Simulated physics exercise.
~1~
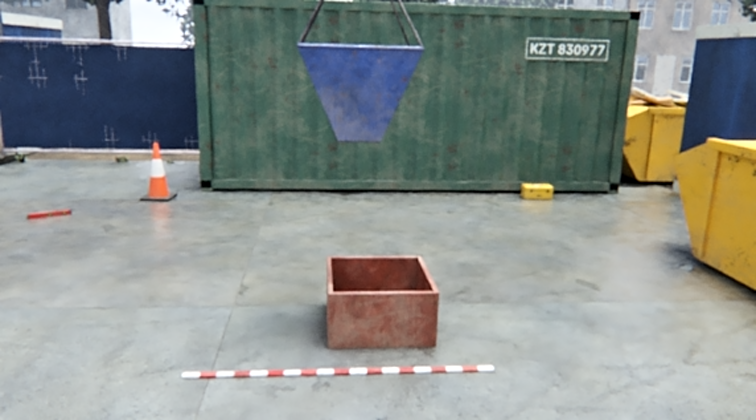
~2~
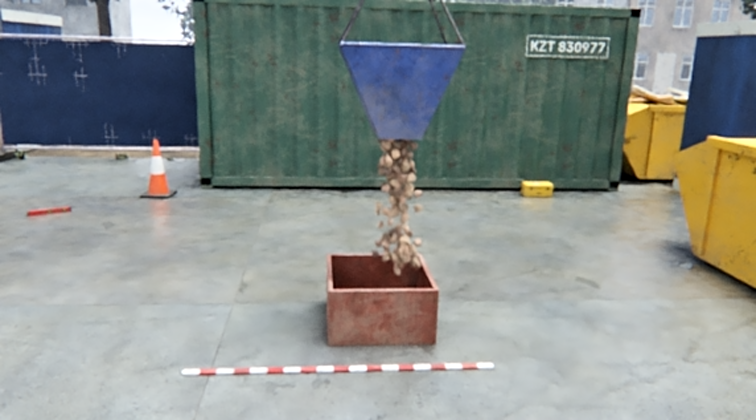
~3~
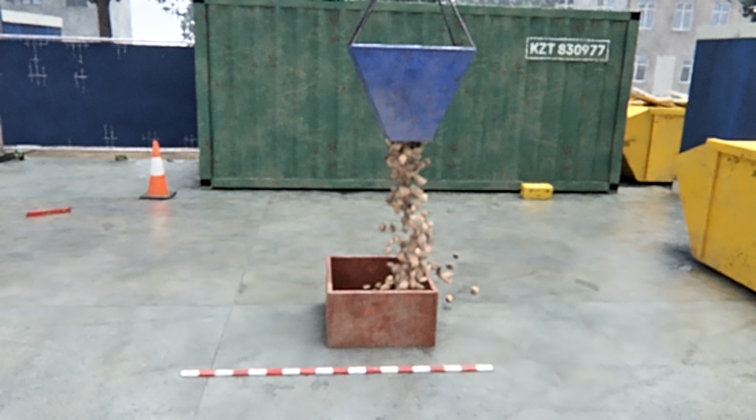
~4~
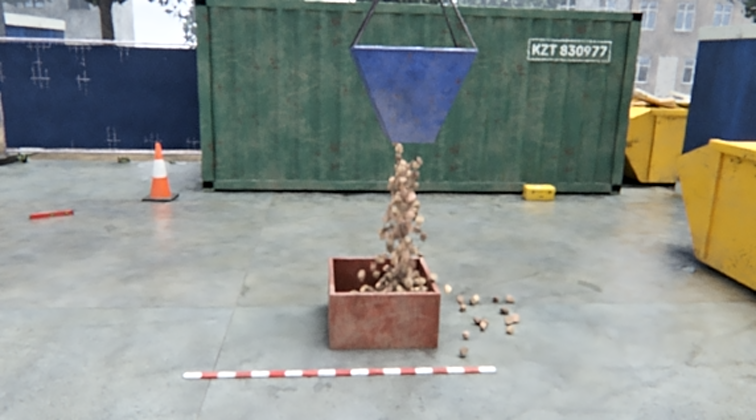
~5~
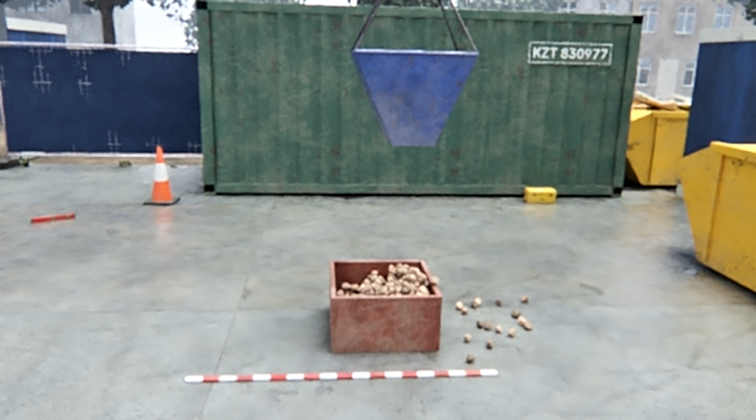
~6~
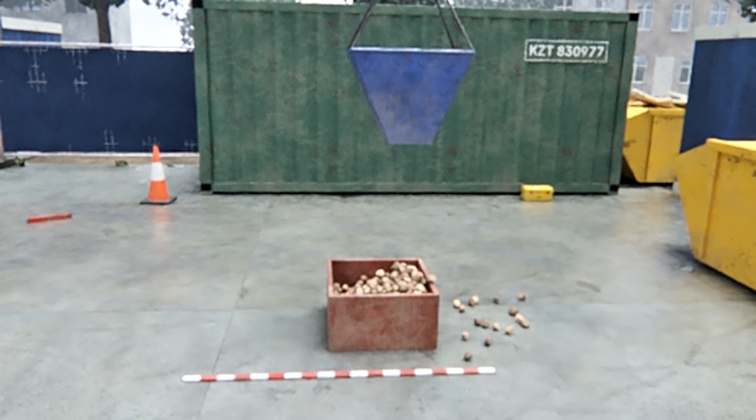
Blue skip swinging rightwards and dropping brown stones into a reddish bin, most piling inside and a few scattering to its right.
